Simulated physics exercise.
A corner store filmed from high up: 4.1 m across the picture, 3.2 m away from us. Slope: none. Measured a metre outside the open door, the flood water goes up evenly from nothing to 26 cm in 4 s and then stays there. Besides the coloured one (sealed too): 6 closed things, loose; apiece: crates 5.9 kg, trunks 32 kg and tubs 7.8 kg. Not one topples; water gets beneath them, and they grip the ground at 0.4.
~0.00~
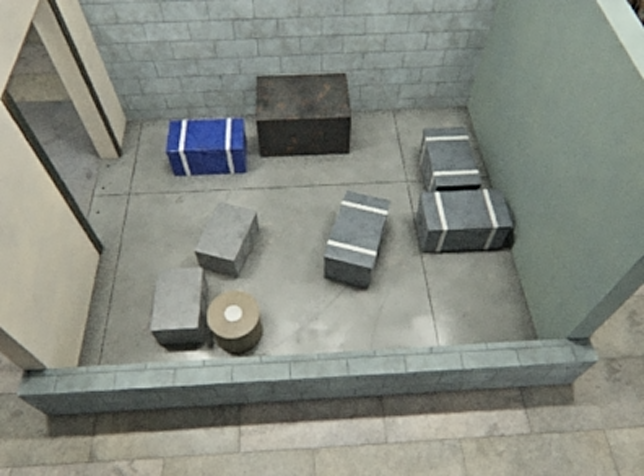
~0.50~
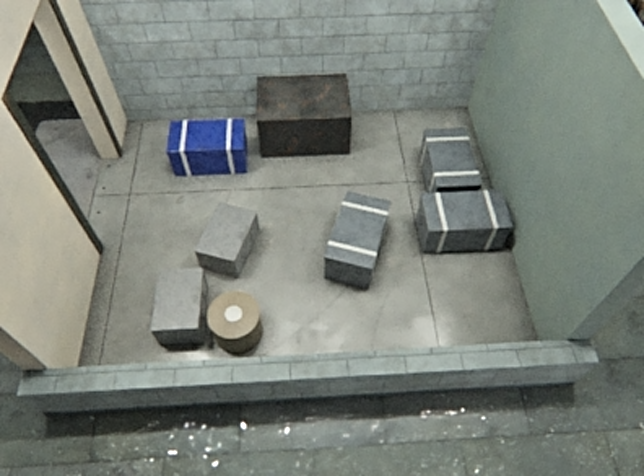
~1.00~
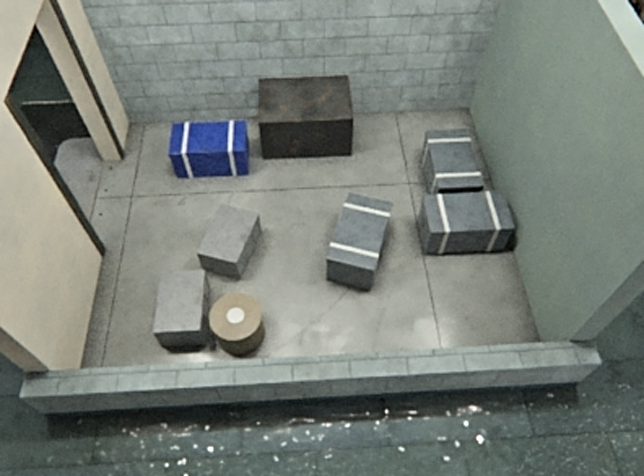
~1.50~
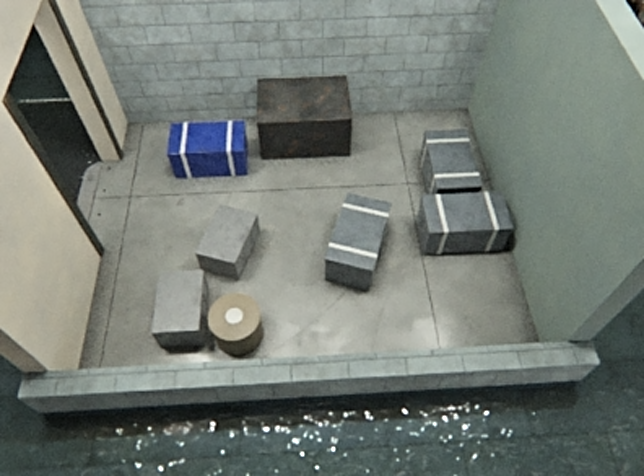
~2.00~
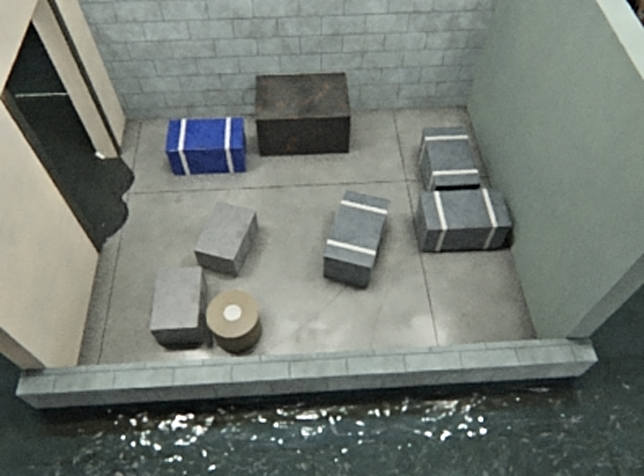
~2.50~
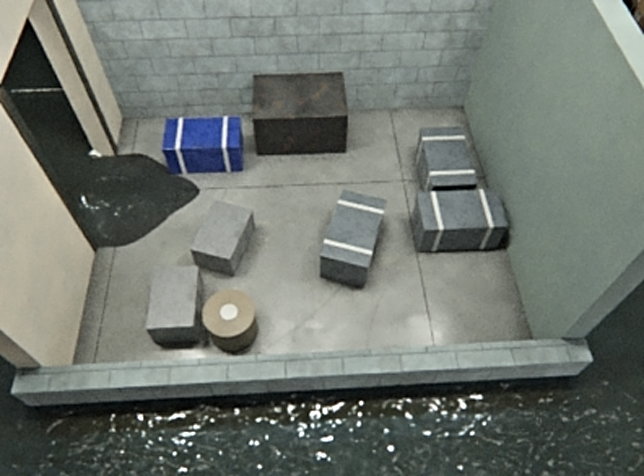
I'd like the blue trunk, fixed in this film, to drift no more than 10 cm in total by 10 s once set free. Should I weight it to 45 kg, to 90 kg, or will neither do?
Go for 90 kg.
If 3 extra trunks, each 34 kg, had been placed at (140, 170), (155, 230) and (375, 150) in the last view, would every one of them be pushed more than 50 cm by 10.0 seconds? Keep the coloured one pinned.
Result, in order - exceeds it; exceeds it; falls shy.
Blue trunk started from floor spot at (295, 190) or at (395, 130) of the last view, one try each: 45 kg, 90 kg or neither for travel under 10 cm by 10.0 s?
The first try gives success with heavier only; the second gives success with heavier only.
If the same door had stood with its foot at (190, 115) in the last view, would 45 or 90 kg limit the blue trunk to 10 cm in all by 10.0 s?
Then no option works.
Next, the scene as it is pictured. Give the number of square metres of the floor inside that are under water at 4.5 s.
Near 6.0 m2 in all.
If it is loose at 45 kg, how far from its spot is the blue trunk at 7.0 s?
I'd put it at roughly 10 cm.
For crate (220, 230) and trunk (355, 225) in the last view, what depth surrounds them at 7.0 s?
Depths: Near 13 cm, then near 7 cm.
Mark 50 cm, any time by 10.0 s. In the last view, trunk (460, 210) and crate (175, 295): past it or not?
Below, beyond.
After 3.5 s the blue trunk would be 0 cm from its start with 45 kg and 0 cm from its start with 90 kg; 5 cm of water round it then.
After 4.5 s the blue trunk would be 2 cm from its start with 45 kg and 0 cm from its start with 90 kg; 7 cm of water round it then.
After 7.0 s the blue trunk would be 15 cm from its start with 45 kg and 0 cm from its start with 90 kg; 11 cm of water round it then.
After 10.0 s the blue trunk would be 138 cm from its start with 45 kg and 0 cm from its start with 90 kg; 13 cm of water round it then.
